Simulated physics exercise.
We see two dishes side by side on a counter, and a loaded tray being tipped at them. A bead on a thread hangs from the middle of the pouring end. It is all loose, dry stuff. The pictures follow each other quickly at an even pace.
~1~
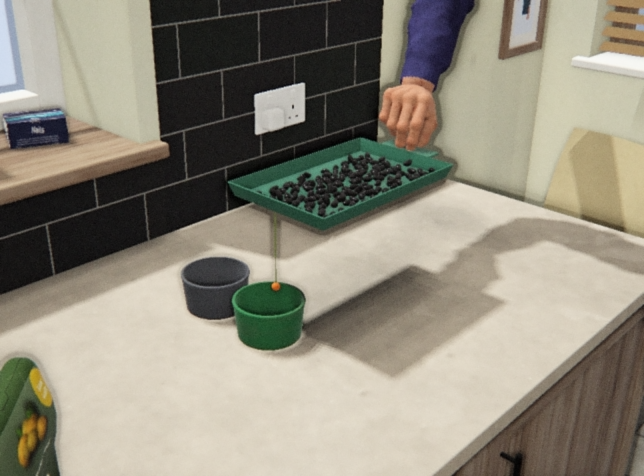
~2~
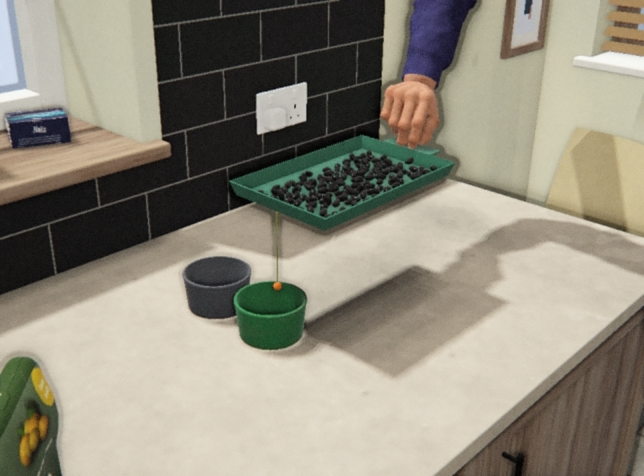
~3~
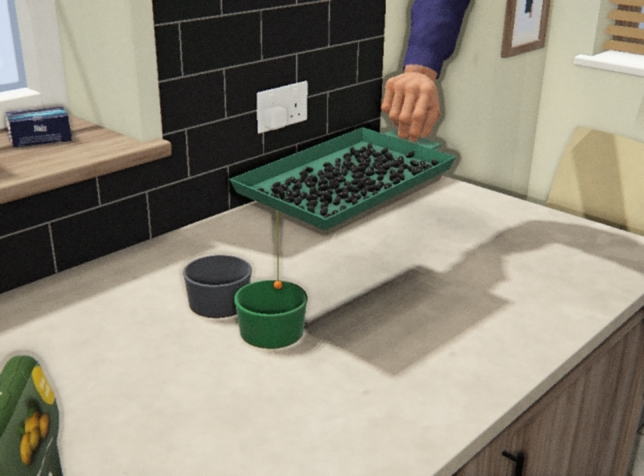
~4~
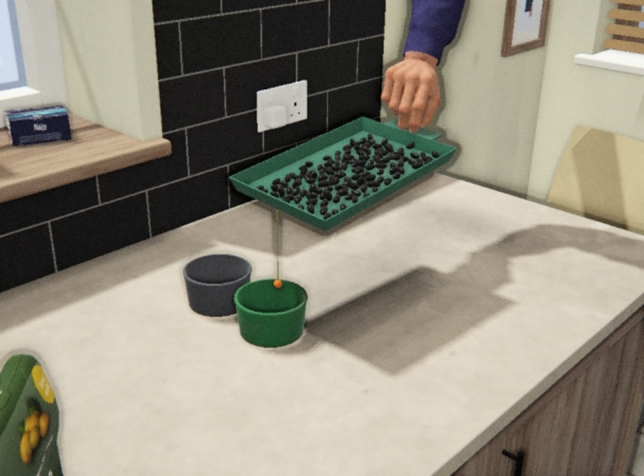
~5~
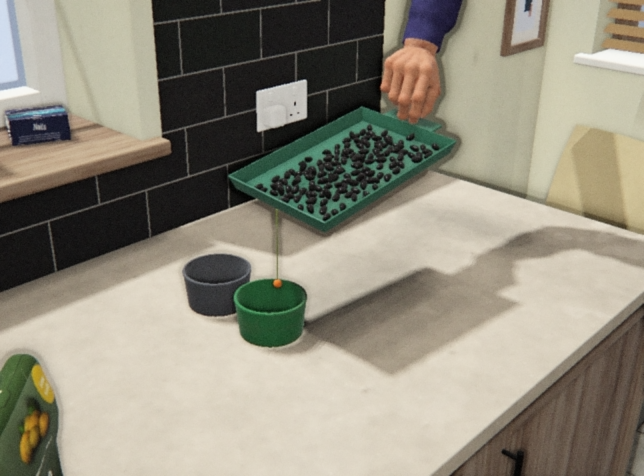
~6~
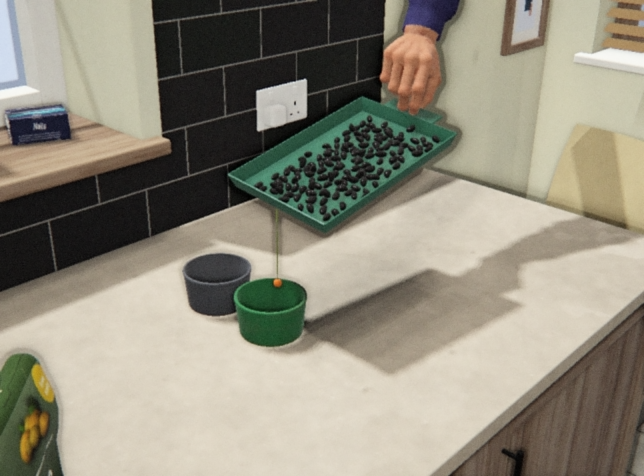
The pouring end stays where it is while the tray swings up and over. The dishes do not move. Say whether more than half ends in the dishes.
Caught overall: Less than half.
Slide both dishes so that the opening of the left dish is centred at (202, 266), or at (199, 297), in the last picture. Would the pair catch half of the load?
At the first place the smaller part, at the second below a half.
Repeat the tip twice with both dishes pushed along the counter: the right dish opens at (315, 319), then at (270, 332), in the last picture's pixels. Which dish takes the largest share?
First the right-hand dish, then the right dish.
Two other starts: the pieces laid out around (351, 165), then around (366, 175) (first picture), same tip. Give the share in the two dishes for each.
First some 0, then 0 per cent.
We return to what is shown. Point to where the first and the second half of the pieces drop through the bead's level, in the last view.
The first part at (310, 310); the rest at (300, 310).
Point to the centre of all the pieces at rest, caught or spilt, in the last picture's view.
At about (296, 369).
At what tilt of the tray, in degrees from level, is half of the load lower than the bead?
Around 95° of tilt.
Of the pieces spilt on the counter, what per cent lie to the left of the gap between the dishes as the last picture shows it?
Some 10 per cent.
Soon after the last picture, tray tipped steeply; all on the tray.
A little later, tray tipped right over; about a quarter on the tray; a stray few in the right dish; about a third outside both; about a quarter in the air.
Later still, tray tipped past a quarter turn; a stray few in the right dish; nearly all outside both.
At rest, tray tipped past a quarter turn; a stray few in the right dish; none in the left dish; nearly all outside both.
